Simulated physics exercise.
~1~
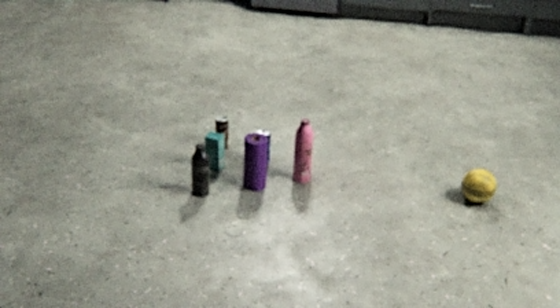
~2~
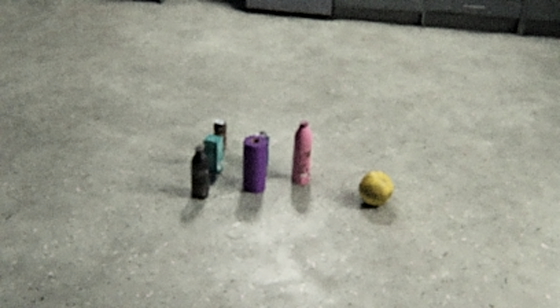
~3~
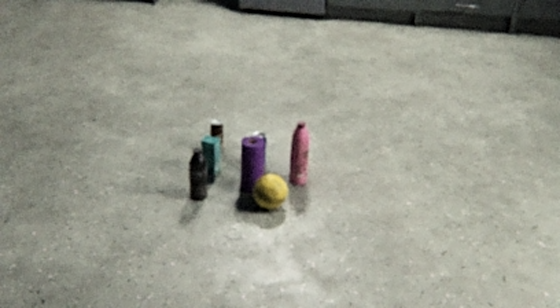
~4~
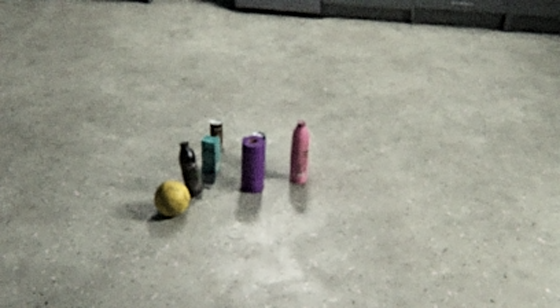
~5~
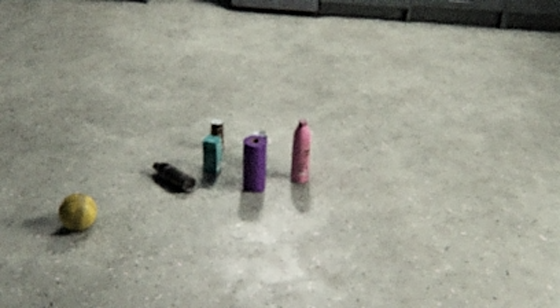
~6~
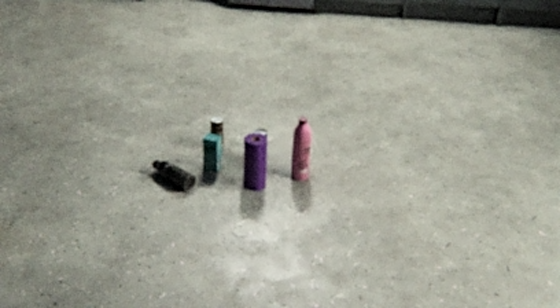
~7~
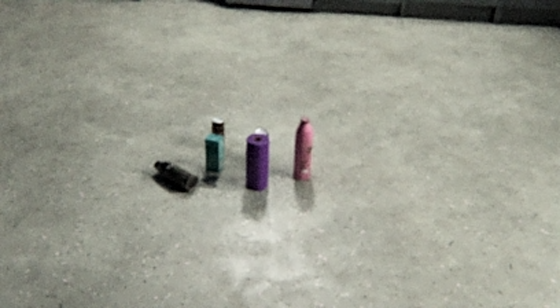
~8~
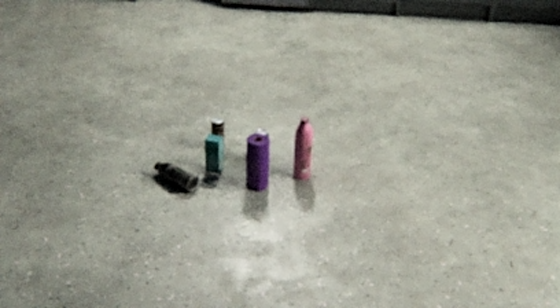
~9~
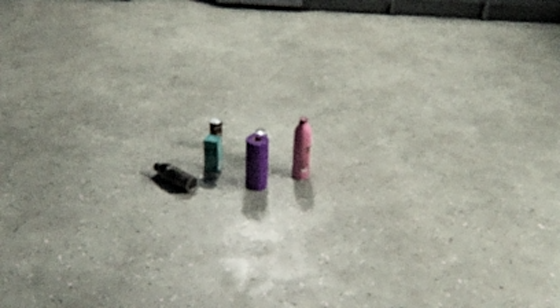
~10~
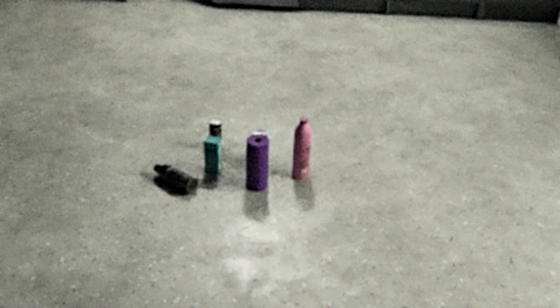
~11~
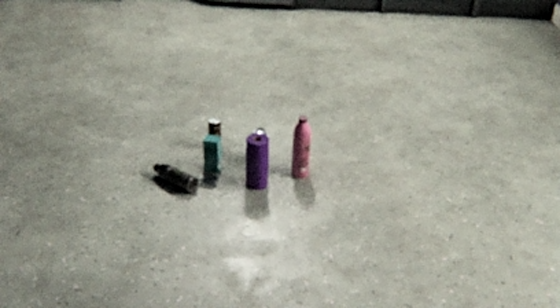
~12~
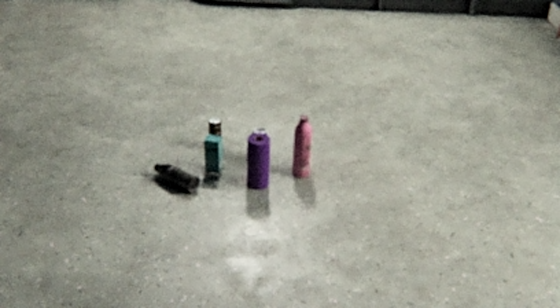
At first, a small group of bottles and cans stands on a grey floor, with a pink bottle at the right, a purple roll beside it and a black bottle at the left, while a yellow ball is off to the right. The ball moves left across the floor and passes in front of the pink bottle and the purple roll. It reaches the black bottle, which begins to lean. The black bottle topples onto its side as the ball carries on left and goes out of view. At the end, the black bottle lies on the floor and the others still stand.
